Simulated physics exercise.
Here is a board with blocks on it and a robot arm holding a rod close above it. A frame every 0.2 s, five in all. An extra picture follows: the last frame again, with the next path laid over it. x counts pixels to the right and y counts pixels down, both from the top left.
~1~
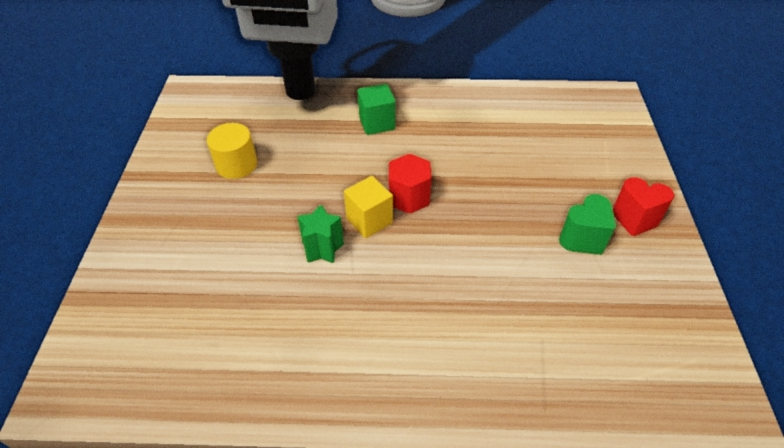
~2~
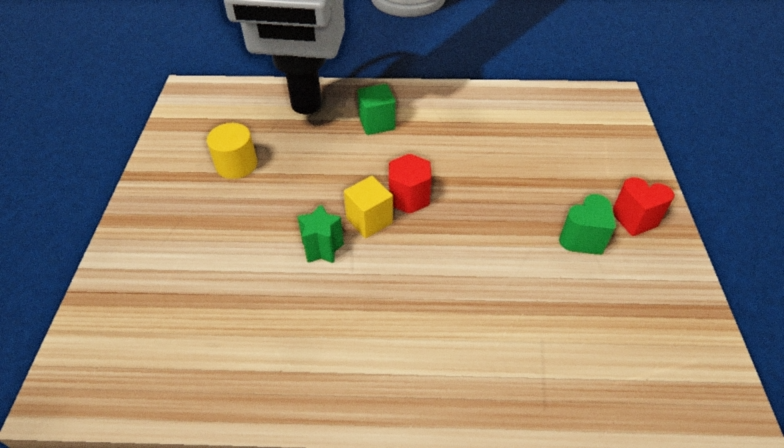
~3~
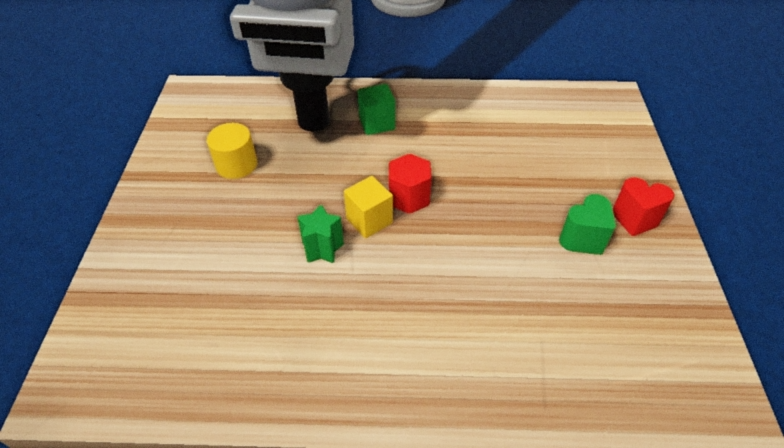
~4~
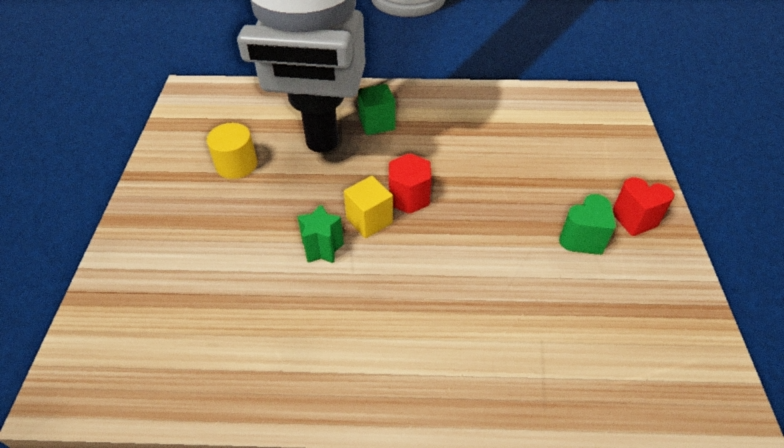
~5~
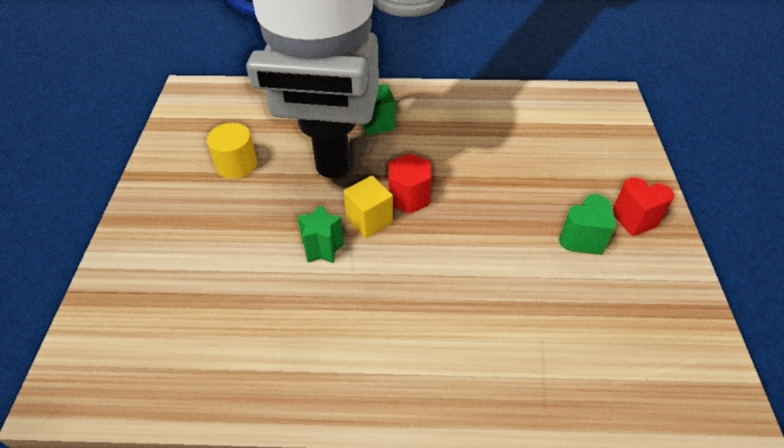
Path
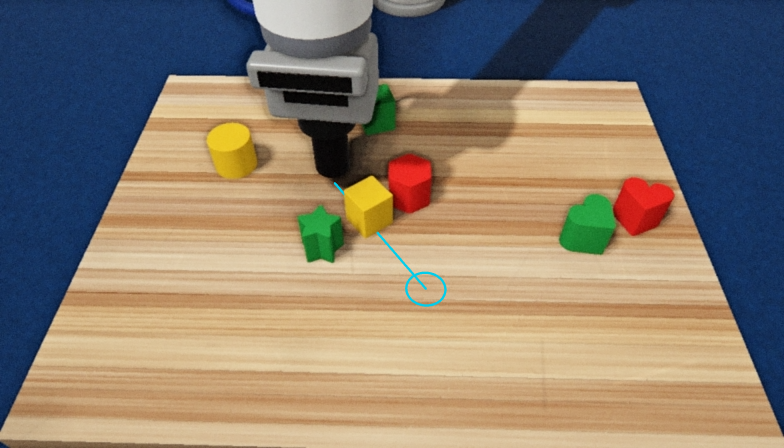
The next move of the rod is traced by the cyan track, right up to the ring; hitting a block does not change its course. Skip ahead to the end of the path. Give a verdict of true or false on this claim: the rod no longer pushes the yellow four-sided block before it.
Verdict: False.
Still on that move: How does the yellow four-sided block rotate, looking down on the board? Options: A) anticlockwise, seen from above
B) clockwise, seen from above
A - anticlockwise, seen from above.
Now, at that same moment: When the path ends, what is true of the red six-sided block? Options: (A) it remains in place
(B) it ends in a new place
It's A.
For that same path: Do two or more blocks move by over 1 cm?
No - that is not the case.
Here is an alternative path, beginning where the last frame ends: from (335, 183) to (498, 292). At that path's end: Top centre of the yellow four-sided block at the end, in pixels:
Most likely (403, 241).
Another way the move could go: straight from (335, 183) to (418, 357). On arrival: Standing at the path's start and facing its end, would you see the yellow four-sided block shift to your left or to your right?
With start-to-end as forward, it shifts left.
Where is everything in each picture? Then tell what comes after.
In the first picture, tip of the rod (301, 91), middles of tops, yellow four-sided block (368, 193), red six-sided block (410, 169).
In the second picture, rod (307, 105), nothing pushed.
In the third picture, rod (314, 122), nothing pushed.
In the fourth picture, rod (323, 142), nothing pushed.
In the fifth picture, rod (333, 166), yellow four-sided block (368, 193), red six-sided block (410, 169).
The line goes in a line from (335, 183) to (426, 289).
The first path, step by step. One third of the way, rod (361, 199); yellow four-sided block (384, 208).
Two thirds of the way, rod (393, 234); yellow four-sided block (421, 245), turned 15° anticlockwise.
At the end, rod (427, 273); yellow four-sided block (461, 285), turned 20° anticlockwise; red six-sided block unmoved.
